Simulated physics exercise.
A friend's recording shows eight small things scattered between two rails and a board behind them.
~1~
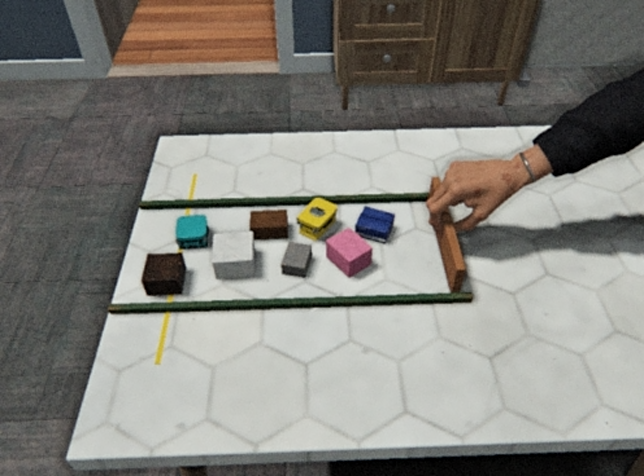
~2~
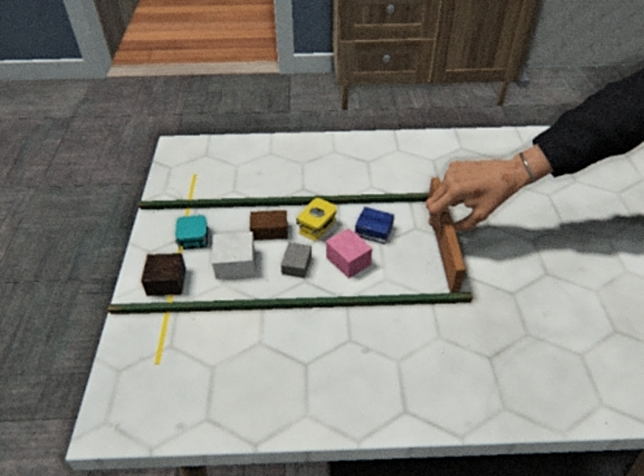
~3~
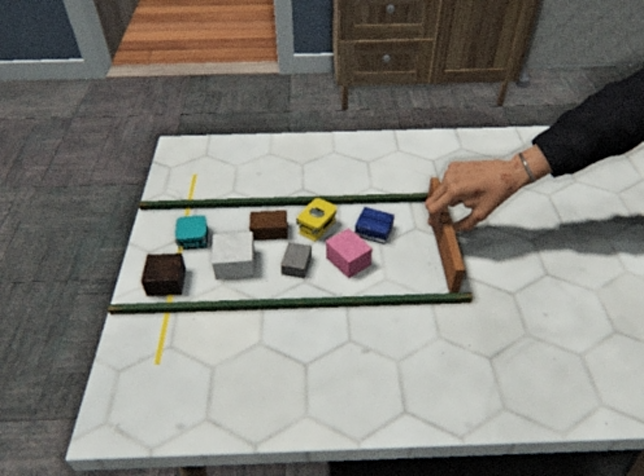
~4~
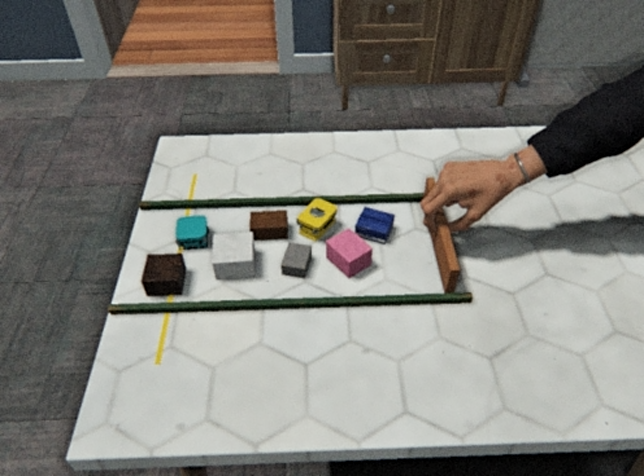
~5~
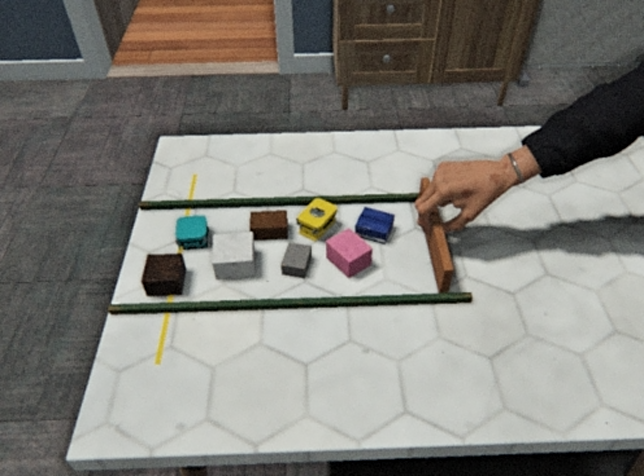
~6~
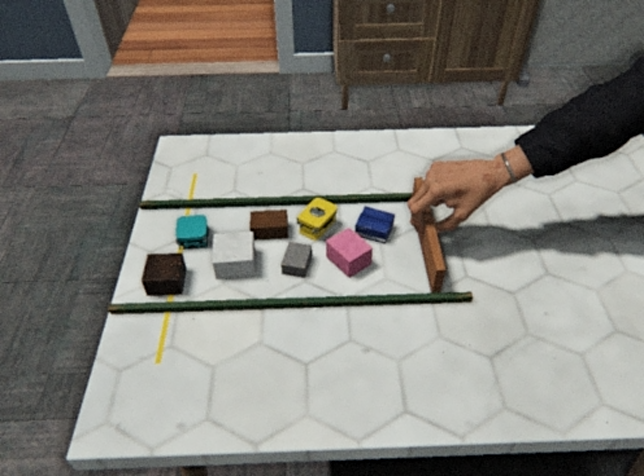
The footage shows small coloured blocks and cases scattered between two green rails on a white hexagon-patterned table, with yellow tape at left, while a hand at right slides an upright brown board slightly left, leaving the objects unmoved.
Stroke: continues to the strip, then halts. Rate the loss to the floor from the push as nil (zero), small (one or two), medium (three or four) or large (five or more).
The loss is medium.
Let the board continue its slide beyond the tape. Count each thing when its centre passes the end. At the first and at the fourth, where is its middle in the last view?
At the first moment about (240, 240), at the next about (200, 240).
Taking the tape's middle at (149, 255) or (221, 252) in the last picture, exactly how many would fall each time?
Try by try, 6 and 2.
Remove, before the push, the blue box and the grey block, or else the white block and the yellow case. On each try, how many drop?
In the first try 2, in the other 2.
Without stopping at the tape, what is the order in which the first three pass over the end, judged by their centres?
Sequence: Turquoise case; black block; brown block.
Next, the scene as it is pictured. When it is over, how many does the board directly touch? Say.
The count in contact is 2.
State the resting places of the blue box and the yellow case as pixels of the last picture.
Going in order: First (166, 231), then (138, 222).
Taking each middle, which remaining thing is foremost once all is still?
Nearest at the end: The yellow case.
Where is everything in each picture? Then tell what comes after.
The first frame shows black block (165, 274); turquoise case (193, 232); white block (234, 255); board (445, 232); tape (180, 254).
The second frame shows turquoise case (192, 233); board (444, 233).
The third frame shows white block (234, 256); grey block (297, 260).
The fourth frame shows black block (165, 274); brown block (269, 225).
The fifth frame shows turquoise case (192, 233); yellow case (318, 220).
The sixth frame shows black block (165, 274); turquoise case (193, 233); white block (234, 255); board (426, 233); tape (180, 253).
Early on, none off yet; black block at rest near (165, 274); turquoise case at rest near (193, 233); white block at rest near (234, 255).
A while later, none off yet; black block travelled about its own width near (136, 276); turquoise case travelled about its own width near (143, 234); white block travelled about its own width near (177, 257).
Finally, the number that fall off is three or four; lost, brown block, white block, turquoise case and black block.
